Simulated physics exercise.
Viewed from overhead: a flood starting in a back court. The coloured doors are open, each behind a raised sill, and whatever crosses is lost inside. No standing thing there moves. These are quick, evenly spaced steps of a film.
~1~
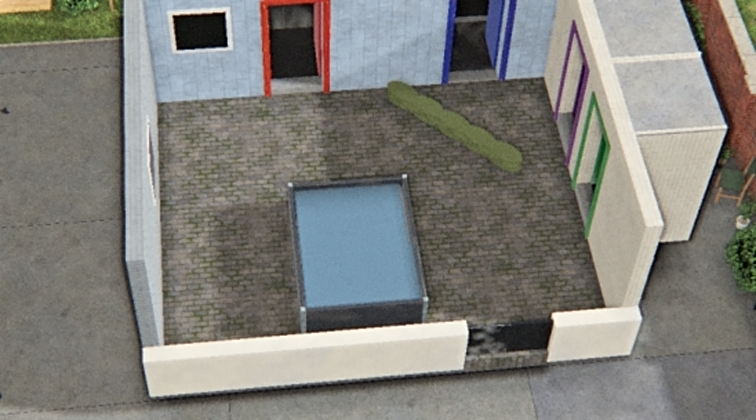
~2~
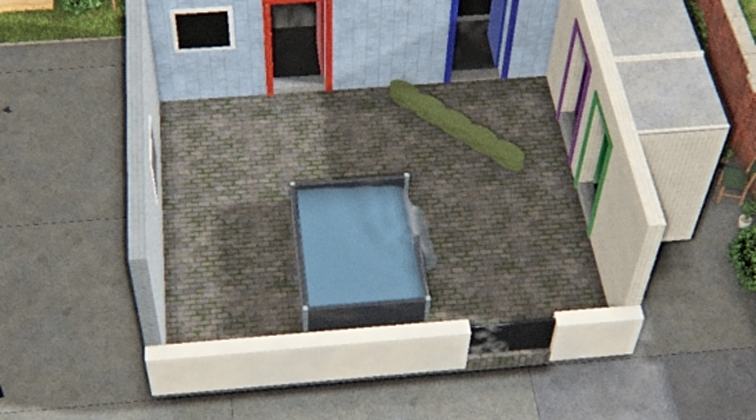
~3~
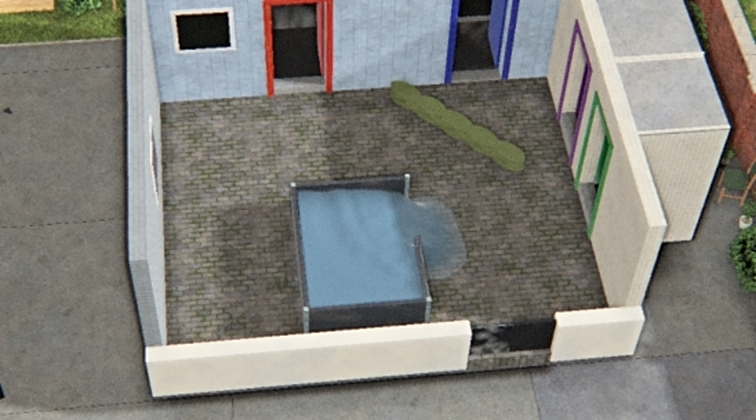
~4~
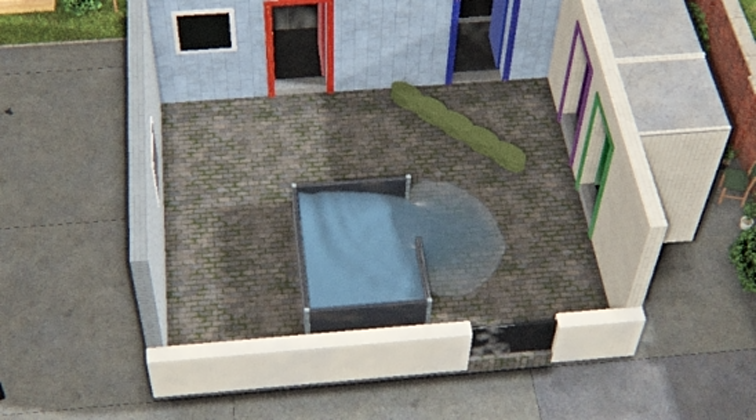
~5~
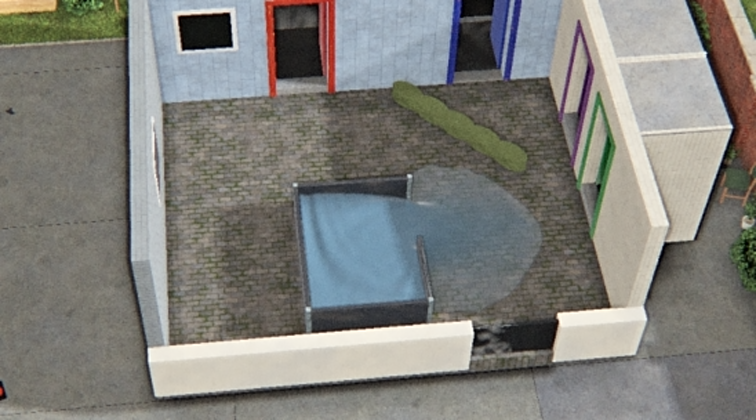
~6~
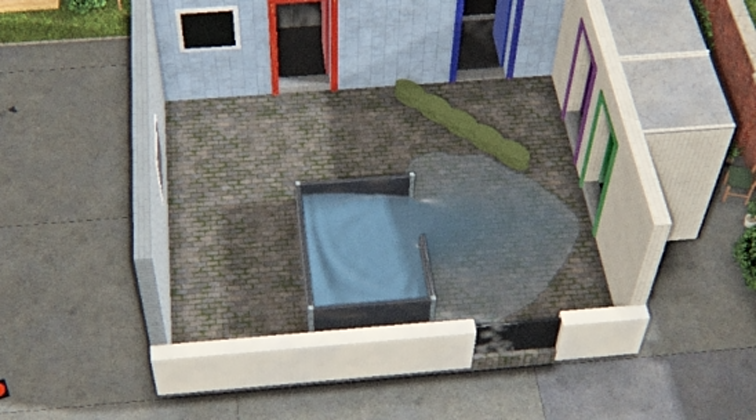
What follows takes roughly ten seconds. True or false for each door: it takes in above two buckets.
The purple door, false; the green door, true; the red door, false; the blue door, true.
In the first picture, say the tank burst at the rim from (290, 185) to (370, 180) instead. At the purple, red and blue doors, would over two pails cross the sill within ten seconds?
Here's how it plays out: Purple fails to reach the limit, red surpasses the limit, and blue fails to reach the limit.
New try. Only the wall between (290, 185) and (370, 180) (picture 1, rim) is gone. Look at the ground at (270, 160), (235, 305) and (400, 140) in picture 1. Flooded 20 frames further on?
Point by point: Swamped, untouched and swamped.
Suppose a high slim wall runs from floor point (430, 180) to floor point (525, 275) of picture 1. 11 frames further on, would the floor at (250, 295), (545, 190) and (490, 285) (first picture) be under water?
Point by point: First not reached, second not reached, third submerged.
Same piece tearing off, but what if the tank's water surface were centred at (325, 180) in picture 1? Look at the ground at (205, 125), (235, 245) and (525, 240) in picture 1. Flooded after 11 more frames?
Parched, parched, soaked.
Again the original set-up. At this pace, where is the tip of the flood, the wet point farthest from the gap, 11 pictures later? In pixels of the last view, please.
About (545, 77).
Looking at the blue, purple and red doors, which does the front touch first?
It's the door marked purple.
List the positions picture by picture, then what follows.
Still water in the water tank at (356, 244), in the first frame.
Water pours out at (409, 227) and has run to (427, 268), in the second frame.
The front is at (461, 263), out from the gap at (409, 230), in the third frame.
Water pours out at (410, 231) and has run to (500, 248), in the fourth frame.
The front is at (537, 242), out from the gap at (411, 231), in the fifth frame.
Water pours out at (414, 229) and has run to (571, 217), in the sixth frame.
A moment on, water covers 30 % of the floor; the purple door wet at the sill, nothing in, the green door over two buckets in, the red door not reached, the blue door not reached.
Next, water covers 35 % of the floor; the purple door wet at the sill, nothing in, the green door far over two buckets in, the red door not reached, the blue door not reached.
Then, water covers 55 % of the floor; the purple door wet at the sill, nothing in, the green door far over two buckets in, the red door wet at the sill, nothing in, the blue door over two buckets in.
Later, water covers 75 % of the floor; the purple door wet at the sill, nothing in, the green door far over two buckets in, the red door wet at the sill, nothing in, the blue door far over two buckets in.
In the end, water covers 90 % of the floor; the purple door wet at the sill, nothing in, the green door far over two buckets in, the red door wet at the sill, nothing in, the blue door far over two buckets in.
